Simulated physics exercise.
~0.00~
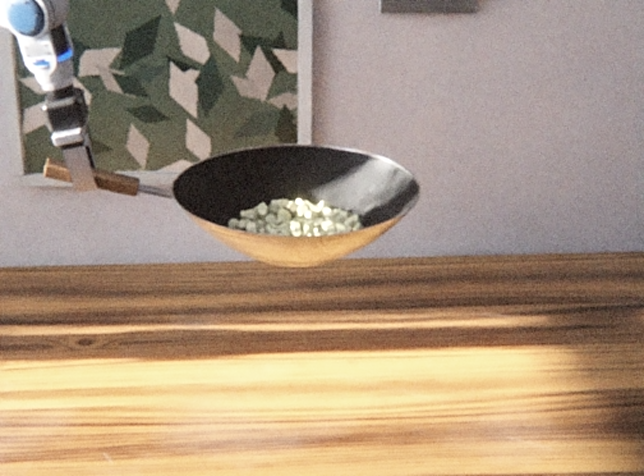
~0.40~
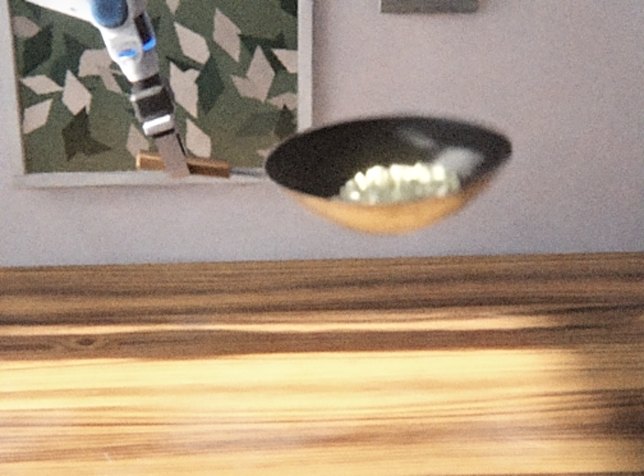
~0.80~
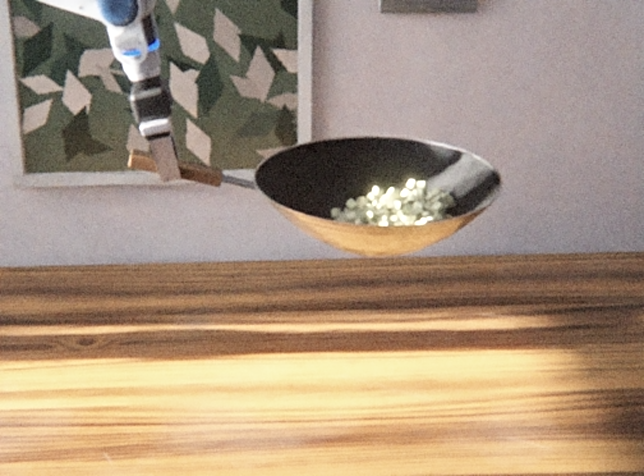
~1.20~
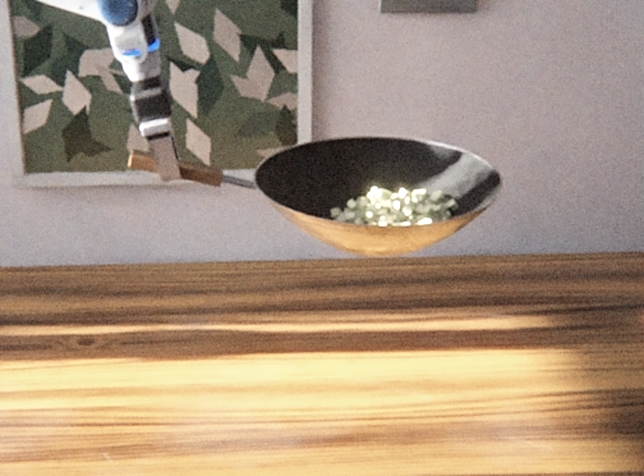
A robot arm held a wok of pale green diced vegetables above a wooden table, swung it to the right and slightly up, then lowered it a little and held it still, with the pieces settled inside the wok.
